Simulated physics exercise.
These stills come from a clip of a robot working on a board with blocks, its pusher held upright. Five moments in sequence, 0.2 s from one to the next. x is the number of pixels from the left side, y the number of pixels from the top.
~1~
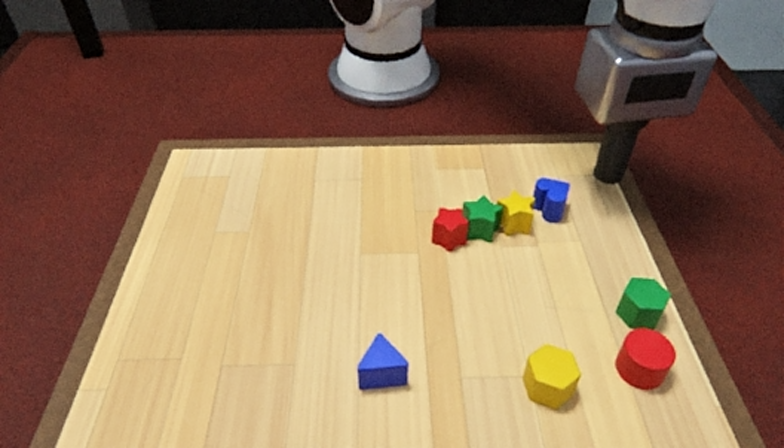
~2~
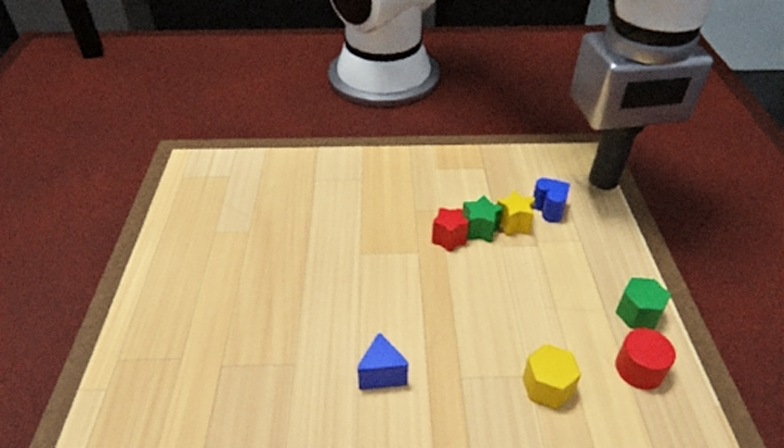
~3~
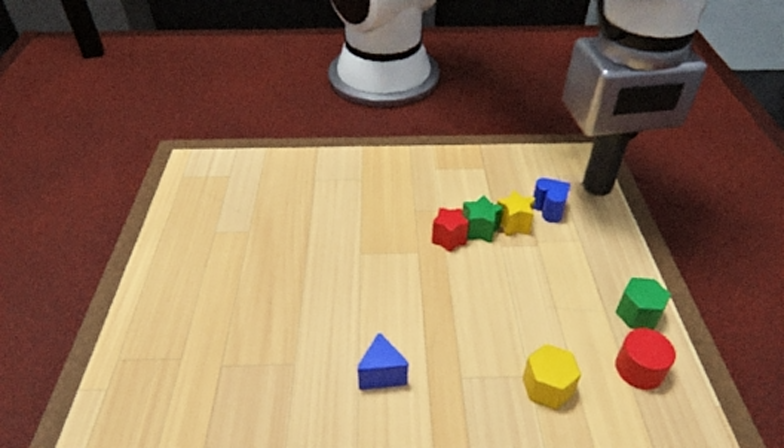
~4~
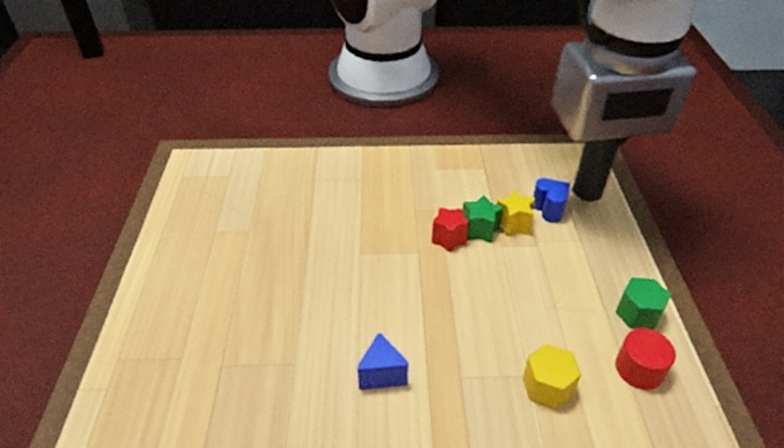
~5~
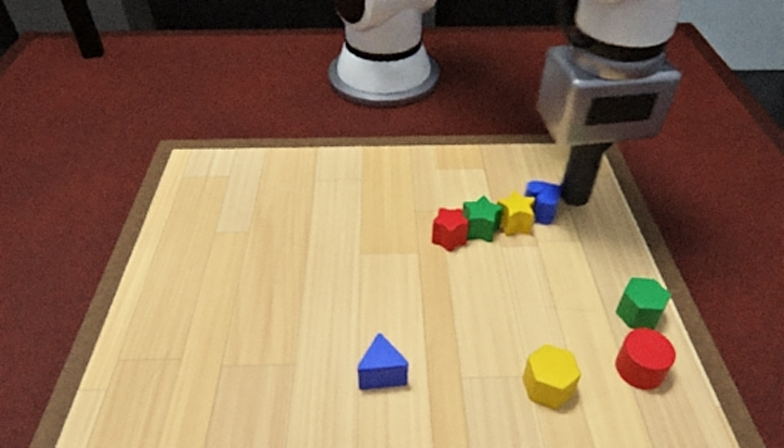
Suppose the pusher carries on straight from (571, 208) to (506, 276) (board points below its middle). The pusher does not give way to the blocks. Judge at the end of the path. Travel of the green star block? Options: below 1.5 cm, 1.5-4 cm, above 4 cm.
My estimate: Under 1.5 cm.
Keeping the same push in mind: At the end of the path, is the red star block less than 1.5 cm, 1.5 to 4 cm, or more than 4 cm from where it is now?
It moves only a bit, under 1.5 cm.
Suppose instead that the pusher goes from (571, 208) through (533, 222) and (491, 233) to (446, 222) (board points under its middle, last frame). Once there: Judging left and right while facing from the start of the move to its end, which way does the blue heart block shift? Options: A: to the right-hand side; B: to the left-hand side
The one that fits is B, to the left-hand side.
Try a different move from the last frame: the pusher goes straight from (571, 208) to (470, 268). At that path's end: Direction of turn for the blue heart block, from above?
It ends up turned clockwise.
The first path, step by step. One third of the way, pusher (553, 218); red star block (448, 219); green star block (477, 211); yellow star block (506, 203), turned 15° anticlockwise; blue heart block (531, 192), turned 15° clockwise.
Two thirds of the way, pusher (531, 240); red star block (448, 219); green star block (477, 211); yellow star block (506, 203), turned 15° anticlockwise; blue heart block (531, 192), turned 15° clockwise.
At the end, pusher (508, 265); red star block (448, 219); green star block (477, 211); yellow star block (506, 203), turned 15° anticlockwise; blue heart block (531, 192), turned 15° clockwise.
